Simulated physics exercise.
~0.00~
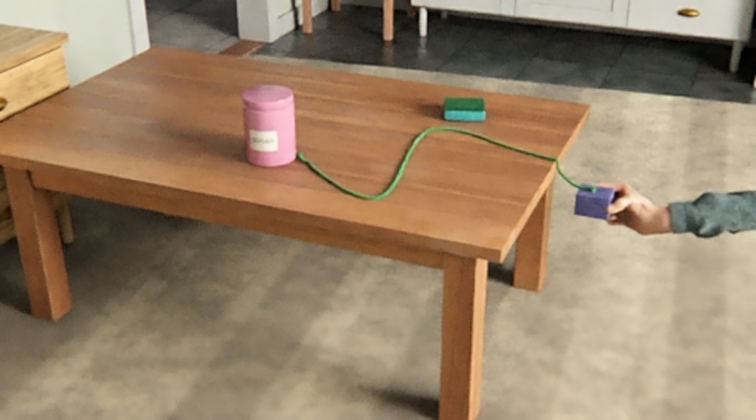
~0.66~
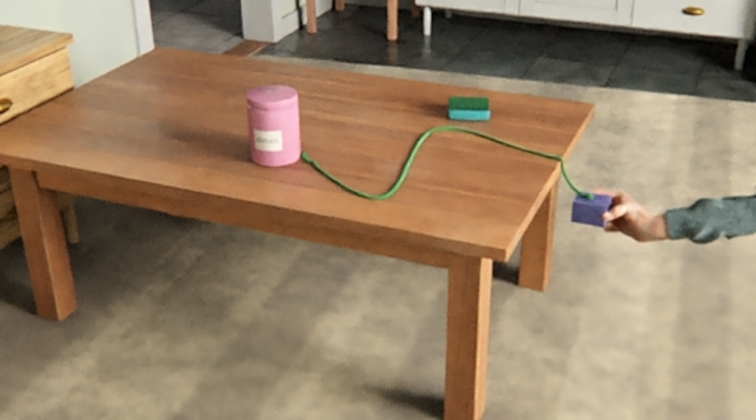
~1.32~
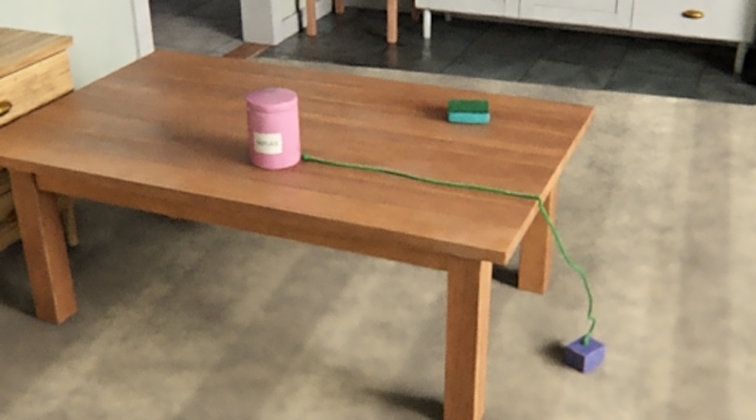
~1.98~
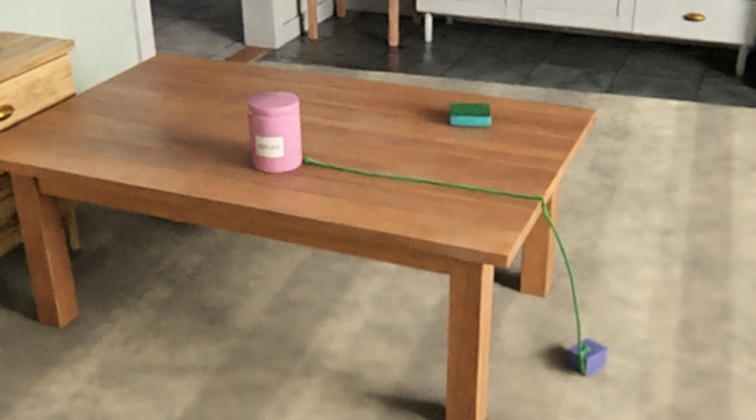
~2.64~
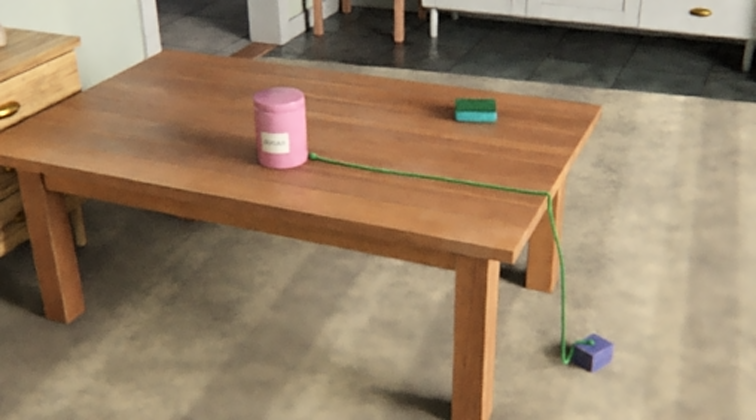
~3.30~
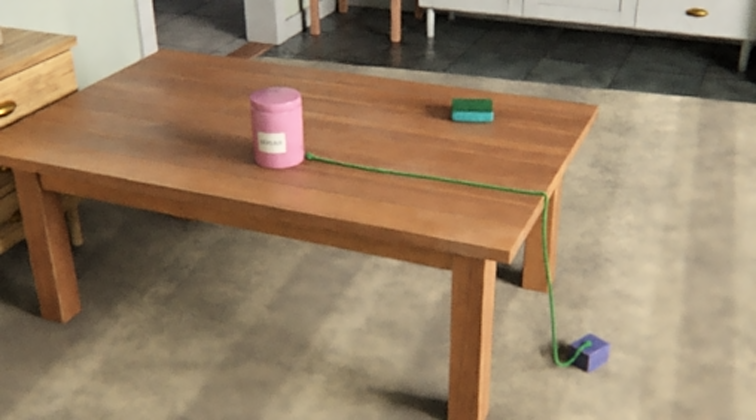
Beside a wooden table holding a pink canister and a green sponge, a hand holds out a blue block on a green cord and lets it go. The block drops to the floor, the cord draping over the table edge, while the canister and sponge stay in place.
